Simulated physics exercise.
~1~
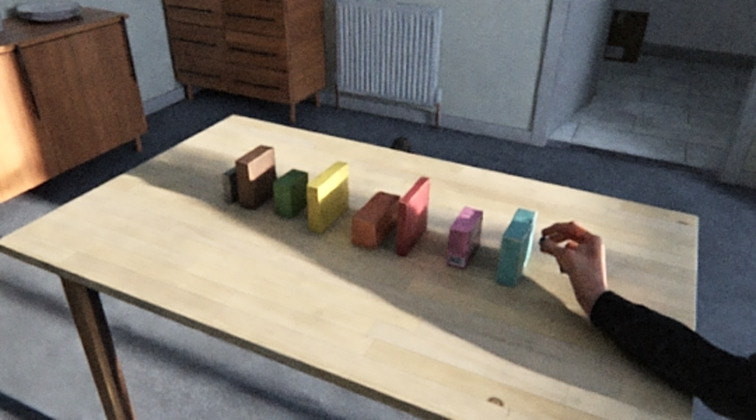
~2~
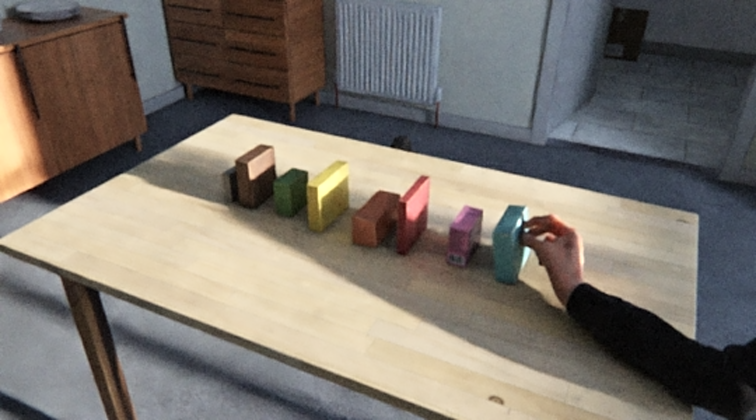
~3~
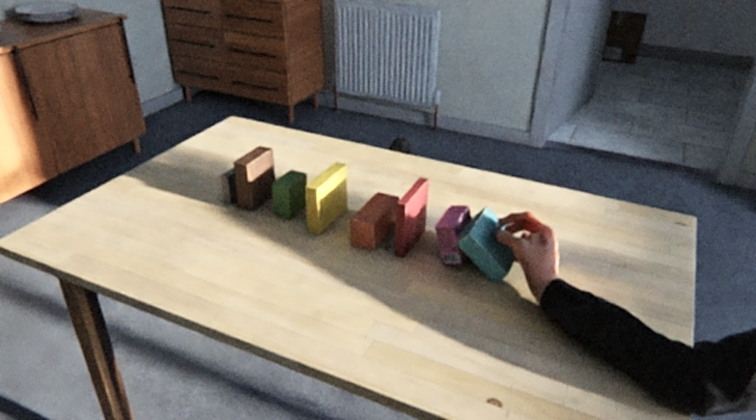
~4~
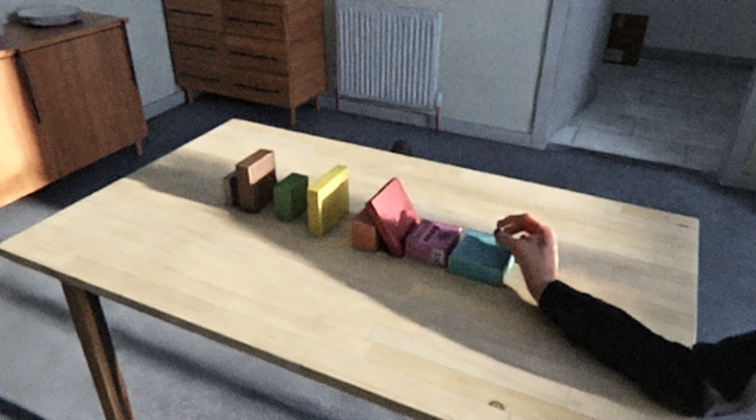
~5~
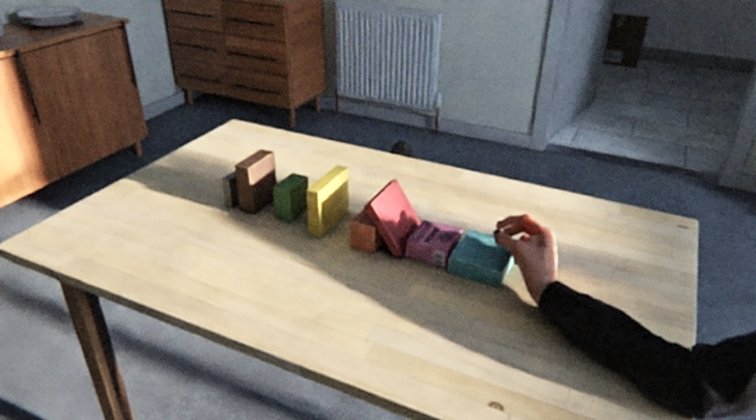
On a wooden table, a hand tips a turquoise block, toppling the pink one, which tilts the red.
